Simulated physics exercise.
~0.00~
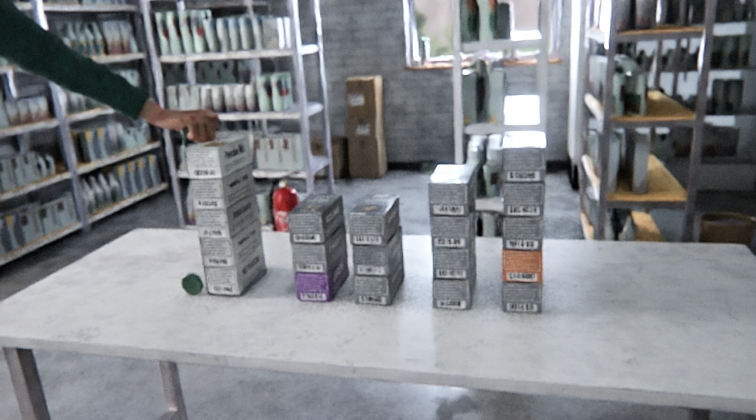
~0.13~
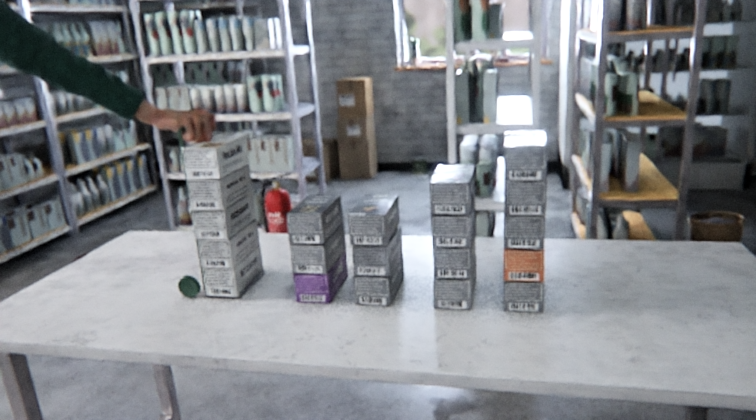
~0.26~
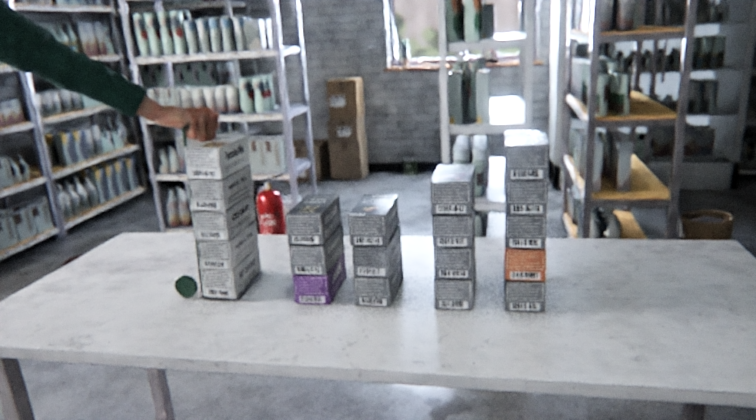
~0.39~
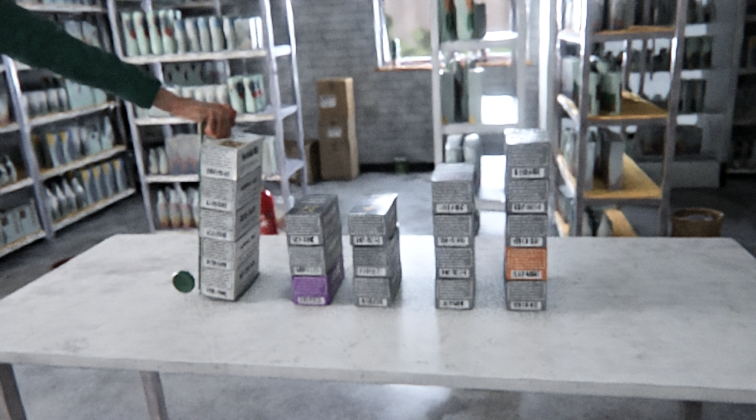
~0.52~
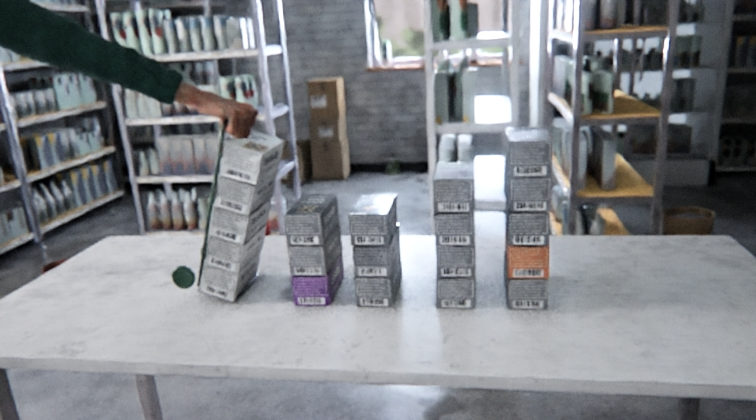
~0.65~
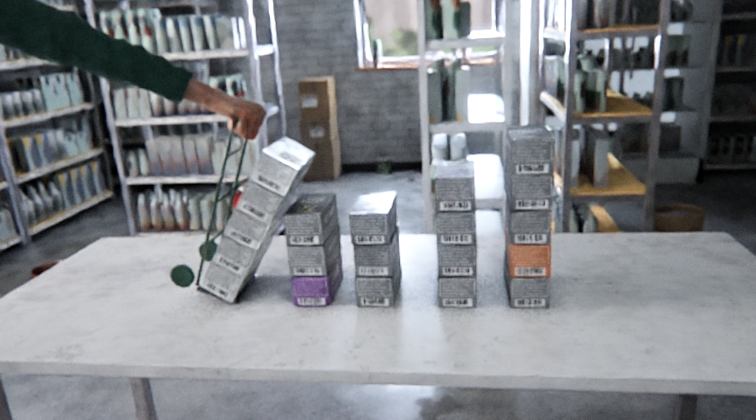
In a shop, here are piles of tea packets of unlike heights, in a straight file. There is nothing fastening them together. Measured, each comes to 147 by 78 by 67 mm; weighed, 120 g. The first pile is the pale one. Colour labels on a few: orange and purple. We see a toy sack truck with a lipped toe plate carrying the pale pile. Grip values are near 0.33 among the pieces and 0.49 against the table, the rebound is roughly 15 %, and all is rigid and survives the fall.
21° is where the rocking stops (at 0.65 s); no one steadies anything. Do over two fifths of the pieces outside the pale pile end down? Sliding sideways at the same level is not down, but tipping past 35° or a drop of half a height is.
No.
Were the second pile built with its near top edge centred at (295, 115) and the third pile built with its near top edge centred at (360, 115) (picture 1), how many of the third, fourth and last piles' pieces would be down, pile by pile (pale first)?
In that case third 6, fourth 4, last 5.
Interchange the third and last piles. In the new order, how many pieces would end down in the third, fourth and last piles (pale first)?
Pile by pile, you'd see third at 0, fourth at 0 and last at 0 down.
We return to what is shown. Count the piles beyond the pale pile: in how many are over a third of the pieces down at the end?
0.
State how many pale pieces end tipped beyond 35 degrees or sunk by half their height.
5 pieces.
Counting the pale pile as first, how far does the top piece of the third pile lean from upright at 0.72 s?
It leans around 0°.
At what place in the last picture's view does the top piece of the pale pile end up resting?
The top piece finishes near (381, 182).
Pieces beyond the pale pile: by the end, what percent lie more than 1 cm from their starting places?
I get 25 %.
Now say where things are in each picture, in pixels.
In the first frame (we follow the side turned to the camera; the camera moves round a little), truck frame 0° forward; purple packet (312, 288); orange packet (522, 267); no other piece has moved.
In the second frame, truck frame 0° forward; orange packet (524, 266).
In the third frame, truck frame 3° forward; purple packet (311, 291).
In the fourth frame, truck frame 10° forward, top of the pale pile leaning 10°; purple packet (310, 291); no other piece has moved.
In the fifth frame, truck frame (218, 158) 17° forward, top of the pale pile leaning 18°; orange packet (528, 263); no other piece has moved.
In the sixth frame, truck frame (226, 157) 21° forward, top of the pale pile leaning 30°; orange packet (530, 261); purple packet (311, 292); no other piece has moved.
Around 0.72 s, 5 of the pale pile down; none of the 15 other packets down, 1 disturbed.
Around 0.84 s, 5 of the pale pile down; none of the 15 other packets down, 3 disturbed; purple packet tipped 4°.
Around 1.04 s, 5 of the pale pile down; none of the 15 other packets down, 5 disturbed; purple packet tipped 7°.
Finally (2.0 s), 5 of the pale pile down; none of the 15 other packets down, 4 disturbed; purple packet unmoved; orange packet unmoved. That is 0 per cent. Seen by the last camera, middles, purple packet near (320, 277), orange packet near (526, 247).
